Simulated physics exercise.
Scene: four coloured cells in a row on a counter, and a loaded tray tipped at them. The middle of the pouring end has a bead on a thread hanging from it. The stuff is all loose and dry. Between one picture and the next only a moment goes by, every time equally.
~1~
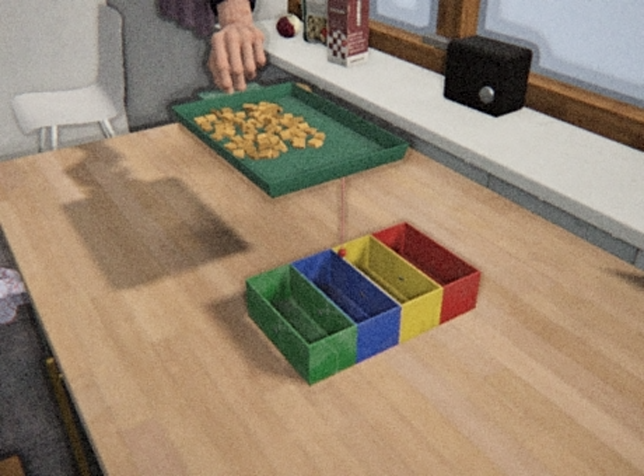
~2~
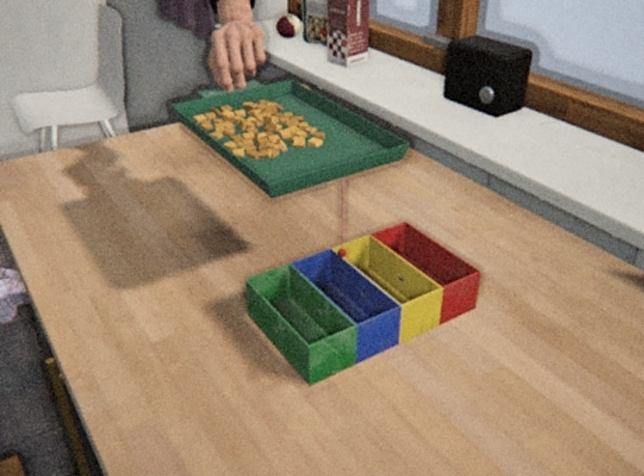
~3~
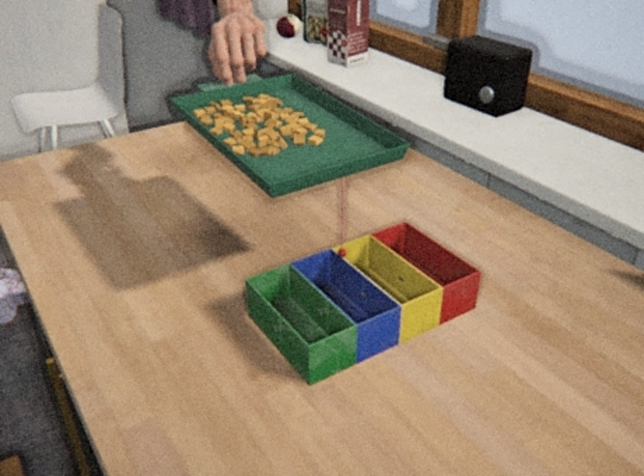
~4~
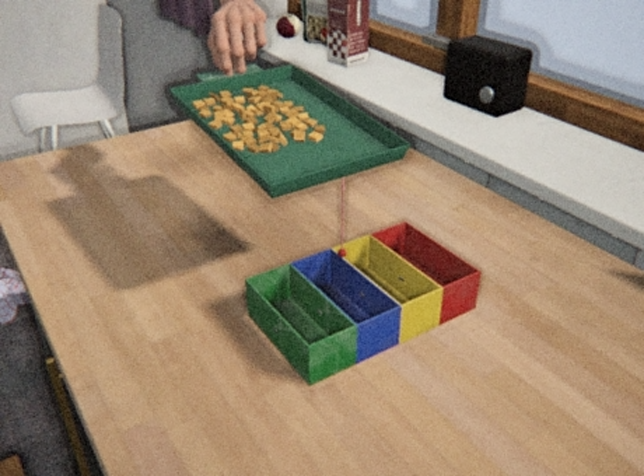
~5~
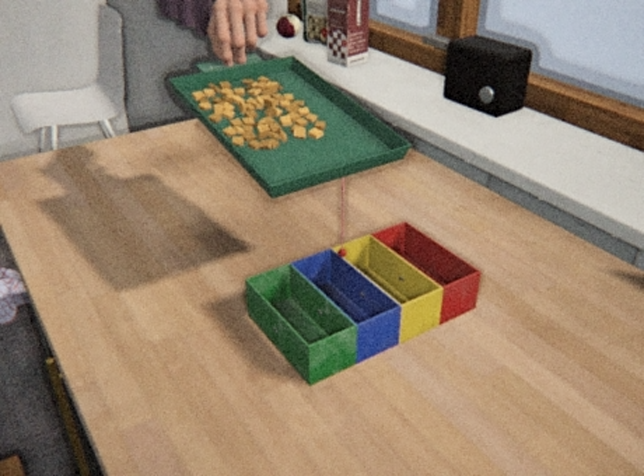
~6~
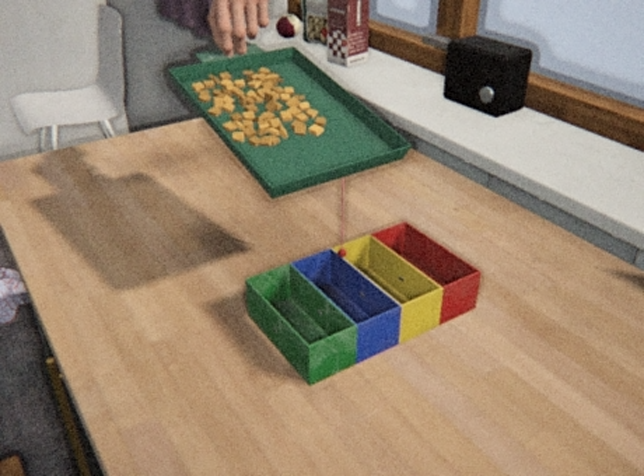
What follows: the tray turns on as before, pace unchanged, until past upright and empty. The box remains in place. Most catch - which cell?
Cell: Blue.
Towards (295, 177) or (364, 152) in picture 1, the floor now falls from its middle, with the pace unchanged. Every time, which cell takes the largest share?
Case 1 - that green cell. Case 2 - the red one.
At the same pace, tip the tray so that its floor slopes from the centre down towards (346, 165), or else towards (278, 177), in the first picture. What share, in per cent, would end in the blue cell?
Respectively close to 30 and 10 in a hundred.
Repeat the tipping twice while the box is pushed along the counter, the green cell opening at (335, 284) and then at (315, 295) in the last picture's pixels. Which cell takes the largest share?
So it would be that green cell first and green after that.
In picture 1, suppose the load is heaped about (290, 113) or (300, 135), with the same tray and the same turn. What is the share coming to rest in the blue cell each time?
Respectively 30 and 40 in a hundred.
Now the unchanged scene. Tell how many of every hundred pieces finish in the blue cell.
Roughly 50 percent.
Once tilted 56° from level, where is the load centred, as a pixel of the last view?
(323, 165).
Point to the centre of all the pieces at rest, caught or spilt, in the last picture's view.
I'd place the middle at about (354, 330).
Just after the last frame, tray tipped steeply; almost all on the tray; just a few falling or outside the box.
A moment on, tray tipped right over; the larger part on the tray; about a tenth in the green cell; just a few in the blue cell; just a few in the yellow cell; about a tenth falling or outside the box.
Further on, tray tipped past a quarter turn; roughly half in the blue cell; roughly a quarter in the green cell; roughly a quarter in the yellow cell; about a tenth in the red cell.
When it is over, tray tipped past a quarter turn; roughly half in the blue cell; roughly a quarter in the green cell; roughly a quarter in the yellow cell; about a tenth in the red cell.
